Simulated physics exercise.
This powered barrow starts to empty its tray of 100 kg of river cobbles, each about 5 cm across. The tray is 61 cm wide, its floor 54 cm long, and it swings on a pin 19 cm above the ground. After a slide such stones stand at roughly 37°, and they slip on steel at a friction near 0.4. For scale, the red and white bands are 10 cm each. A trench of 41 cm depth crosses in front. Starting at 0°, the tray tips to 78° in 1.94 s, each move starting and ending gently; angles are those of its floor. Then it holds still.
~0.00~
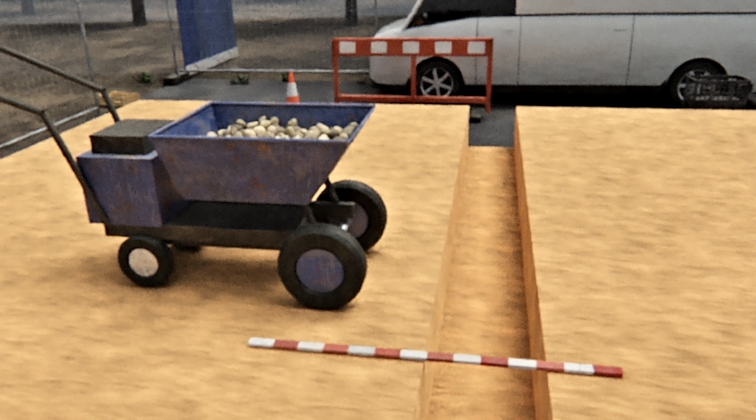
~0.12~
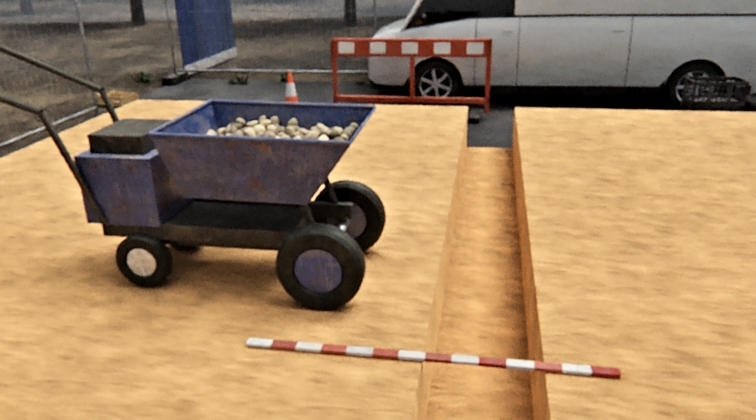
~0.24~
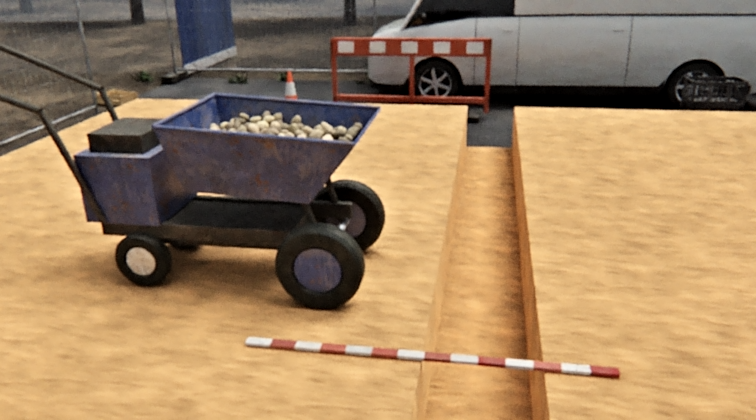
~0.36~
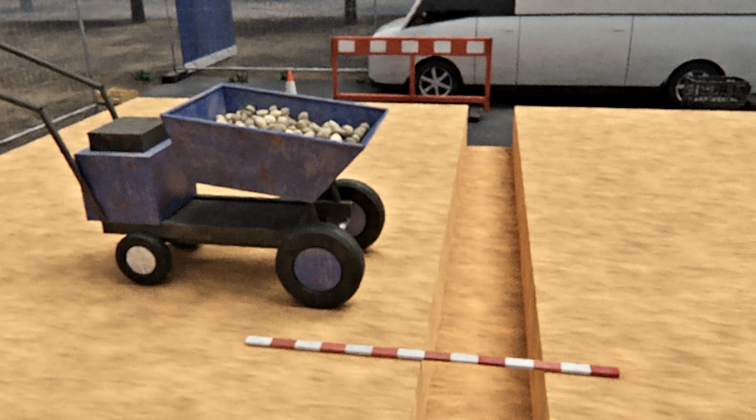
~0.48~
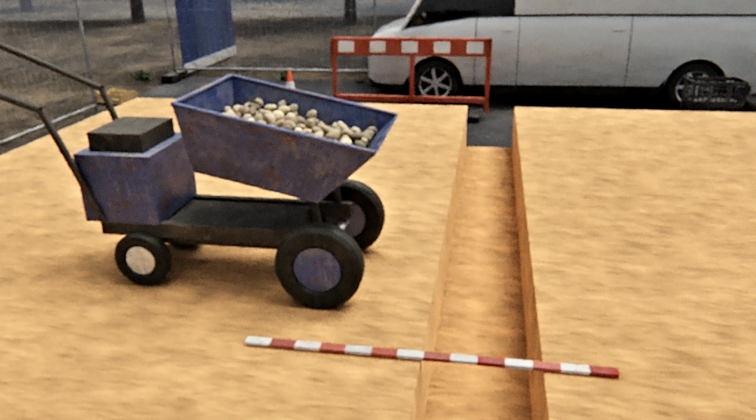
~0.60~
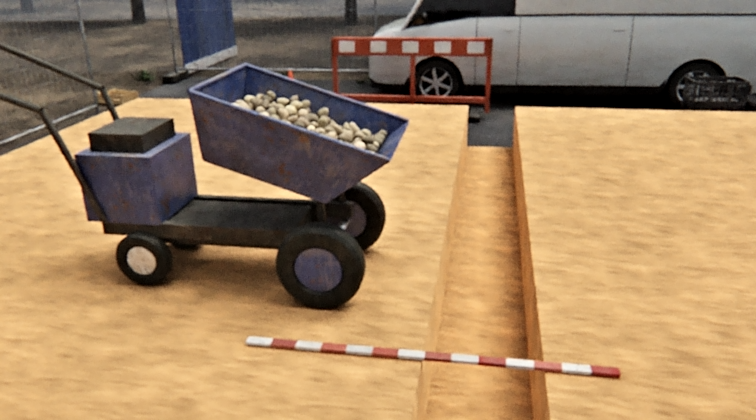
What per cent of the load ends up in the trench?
Close to 99 in a hundred.
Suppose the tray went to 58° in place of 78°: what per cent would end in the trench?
It would be near 45 per cent.
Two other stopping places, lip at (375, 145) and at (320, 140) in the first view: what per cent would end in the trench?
About 80 and 100 per cent.
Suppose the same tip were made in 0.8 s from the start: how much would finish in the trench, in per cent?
Then about 85 per cent.
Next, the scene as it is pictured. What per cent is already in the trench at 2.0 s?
About 65 per cent by then.
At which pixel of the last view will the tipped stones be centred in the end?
Around (496, 350).
After 1.5 s the floor is at 66°; 99 % in the tray, 1 % in the trench; the foremost stones are at (469, 236).
After 2.0 s the floor is at 78°; 35 % in the tray, 64 % in the trench, 1 % past the trench; the foremost stones are at (557, 301).
After 2.4 s the floor is at 78°; 10 % in the tray, 89 % in the trench, 1 % past the trench; the foremost stones are at (584, 309).
After 4.3 s the floor is at 78°; 0 % in the tray, 99 % in the trench, 1 % past the trench; the foremost stones are at (594, 312).
